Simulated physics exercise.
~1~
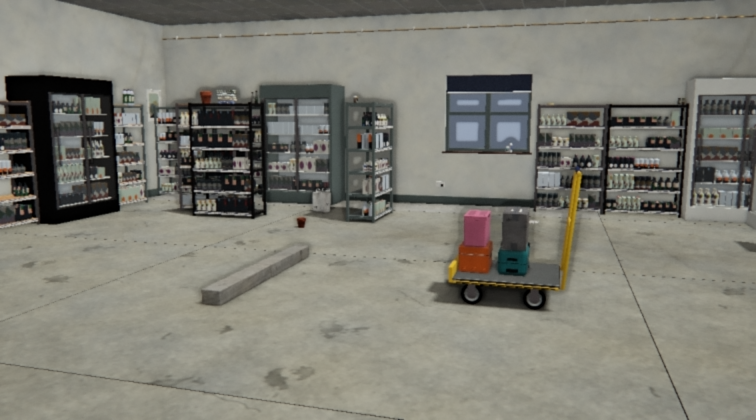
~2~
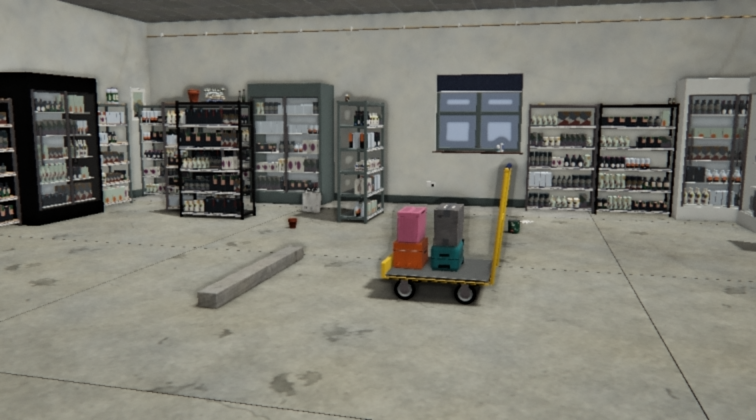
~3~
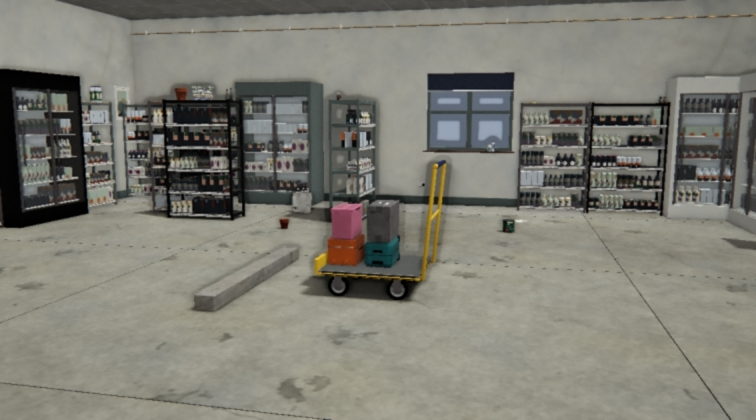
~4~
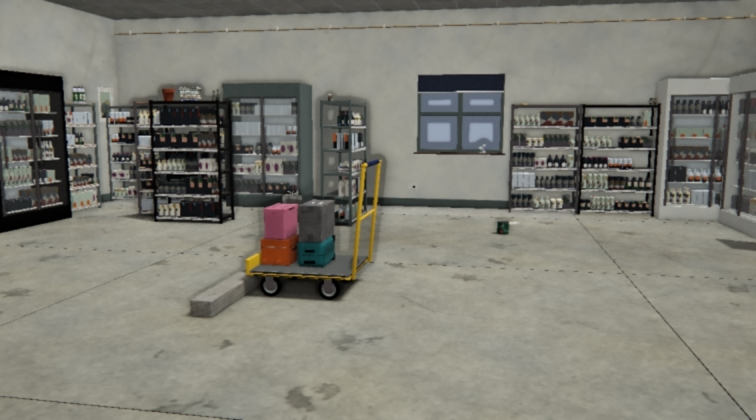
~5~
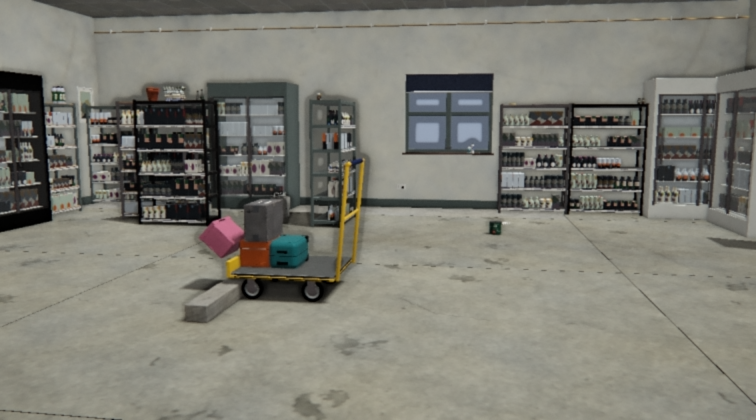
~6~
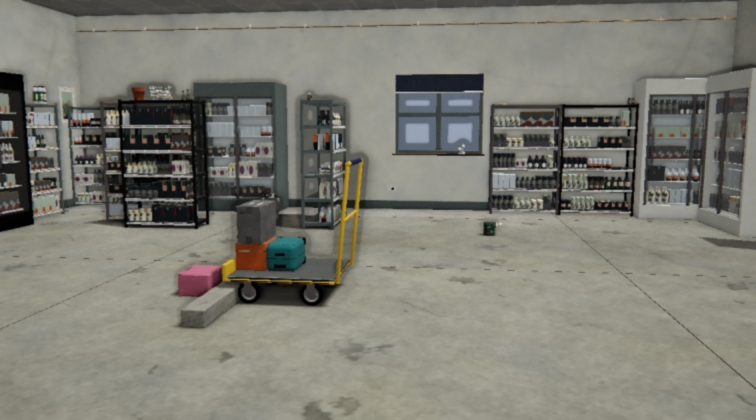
The clip opens in a storeroom lined with shelves of bottles, where a flat trolley with a yellow handle carries a pink tote on an orange box and a grey carton on a teal case. The trolley rolls left across the concrete floor toward a long, low grey kerb. It comes to a halt at the kerb, and the pink tote tips forward off the orange box. The grey carton shifts left, staying upright, and ends above the orange box. The pink tote drops and finishes on its side on the floor beyond the deck, while the other three items remain aboard.
